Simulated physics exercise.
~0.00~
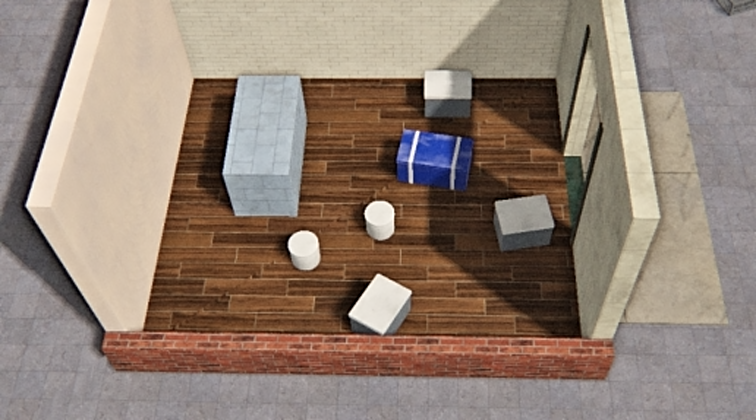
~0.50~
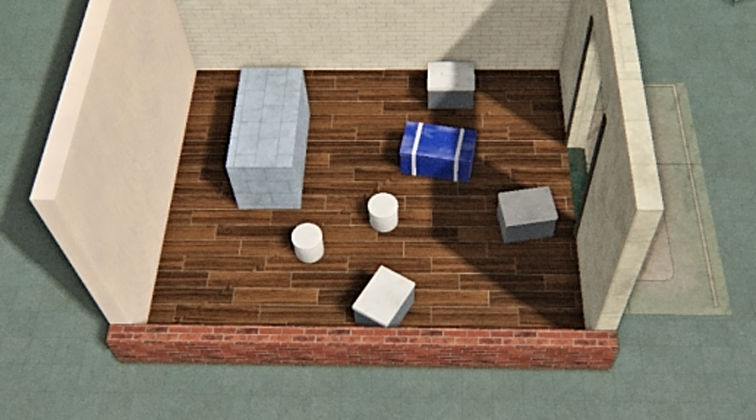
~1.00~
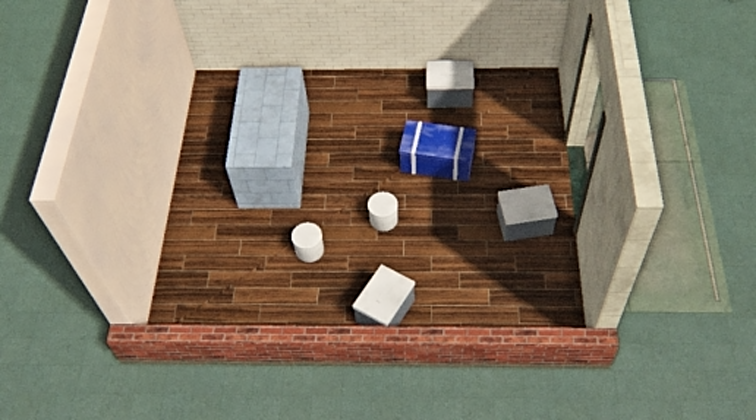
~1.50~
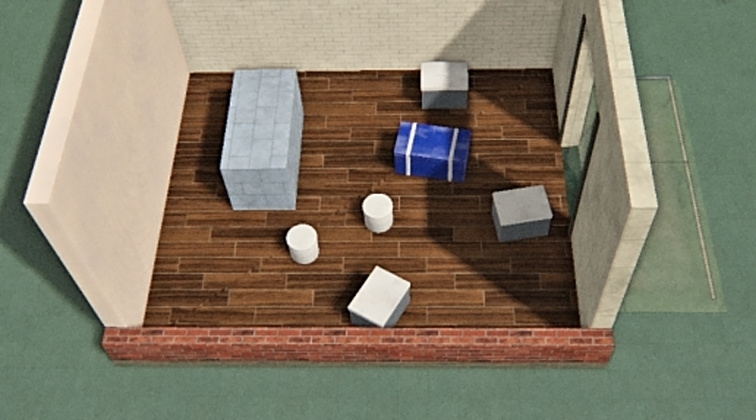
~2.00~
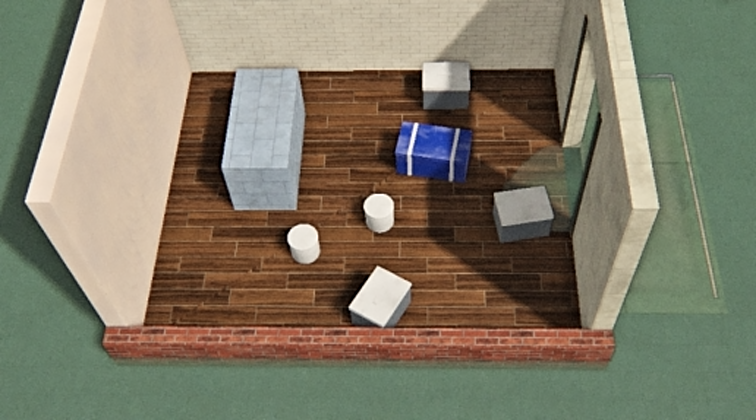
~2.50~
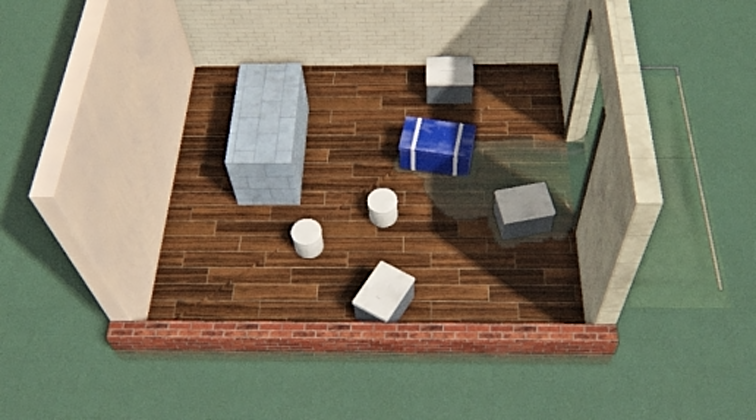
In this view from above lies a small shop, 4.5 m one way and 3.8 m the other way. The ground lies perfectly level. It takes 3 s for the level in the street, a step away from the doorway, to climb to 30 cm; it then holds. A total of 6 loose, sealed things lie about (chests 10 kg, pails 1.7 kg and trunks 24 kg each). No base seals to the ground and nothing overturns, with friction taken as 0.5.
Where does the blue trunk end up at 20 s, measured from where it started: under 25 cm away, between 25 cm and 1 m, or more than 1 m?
It ends up more than 1 m away.
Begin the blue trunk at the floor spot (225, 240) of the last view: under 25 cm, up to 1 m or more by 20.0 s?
Well, it gets a small push.
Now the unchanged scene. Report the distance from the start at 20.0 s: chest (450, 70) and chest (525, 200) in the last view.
They sit 80 cm and 200 cm away, in the order given.
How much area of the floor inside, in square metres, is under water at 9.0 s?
About 16 m2.
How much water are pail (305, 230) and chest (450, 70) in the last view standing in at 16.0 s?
Around 26 cm and 21 cm.
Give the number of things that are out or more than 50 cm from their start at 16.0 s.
By then 6.
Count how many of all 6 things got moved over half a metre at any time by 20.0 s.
I get 6.
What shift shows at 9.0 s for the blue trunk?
By then it has shifted roughly 250 cm.
After 4.0 s the blue trunk is near (378, 130), 0.7 m from its start, aground; 1 afloat.
After 9.0 s the blue trunk is near (247, 61), 2.5 m from its start, afloat; 6 afloat.
After 16.0 s the blue trunk is near (195, 88), 2.9 m from its start, afloat; 6 afloat.
After 20.0 s the blue trunk is near (190, 110), 2.8 m from its start, afloat; 6 afloat.
